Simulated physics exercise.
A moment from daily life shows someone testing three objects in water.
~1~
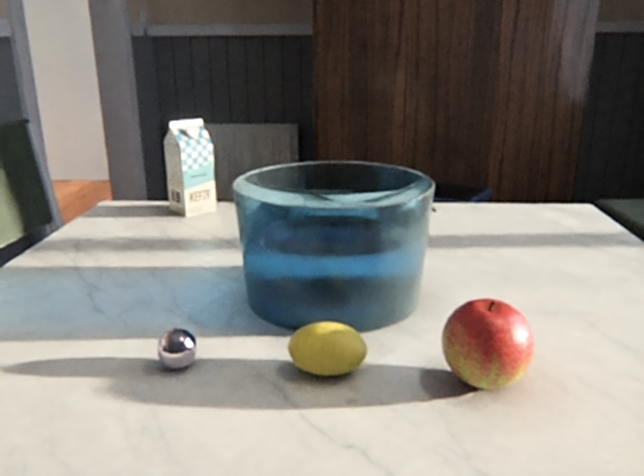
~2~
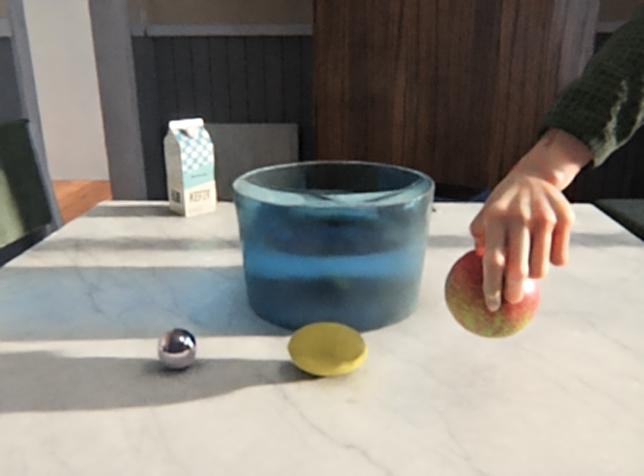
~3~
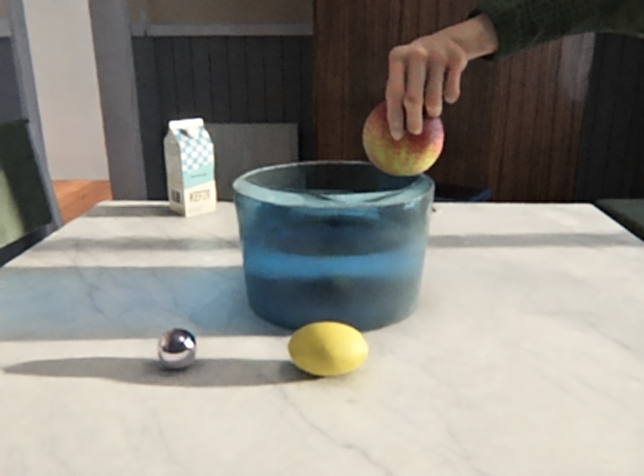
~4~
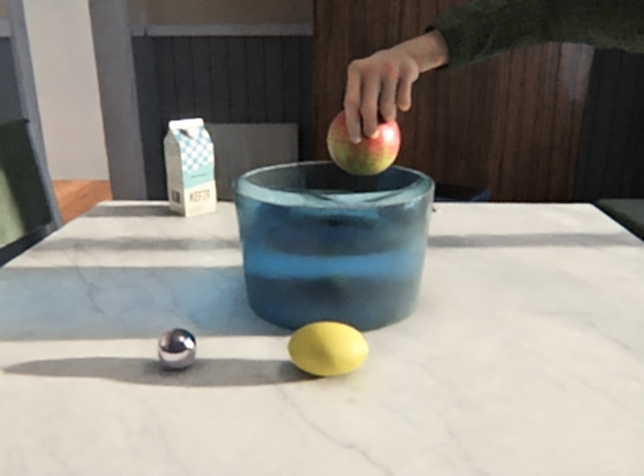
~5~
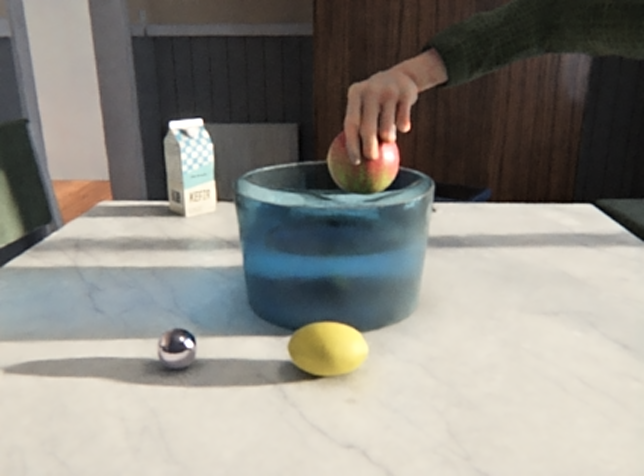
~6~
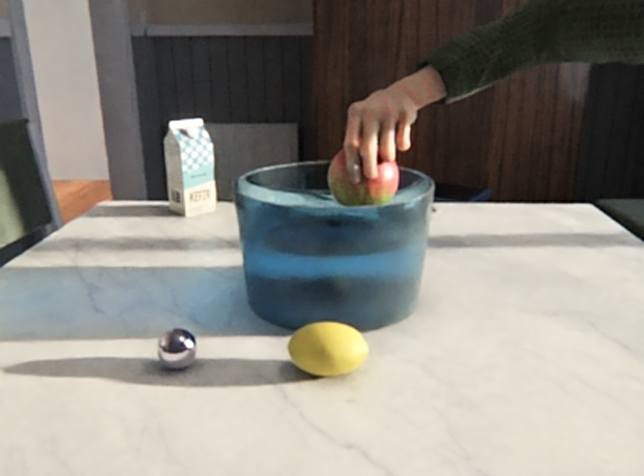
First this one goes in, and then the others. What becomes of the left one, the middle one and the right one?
Left drops down, middle stays afloat, right stays afloat.
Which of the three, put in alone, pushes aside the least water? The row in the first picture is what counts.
That'd be the far-left item.
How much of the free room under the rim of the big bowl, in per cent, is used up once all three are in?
Near 18 in a hundred.
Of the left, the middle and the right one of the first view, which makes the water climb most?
Answer: The right-hand body.
A moment on, the apple stays afloat.
Further on, the lemon stays afloat.
When it is over, the steel ball drops to the bottom; afloat, lemon and apple.
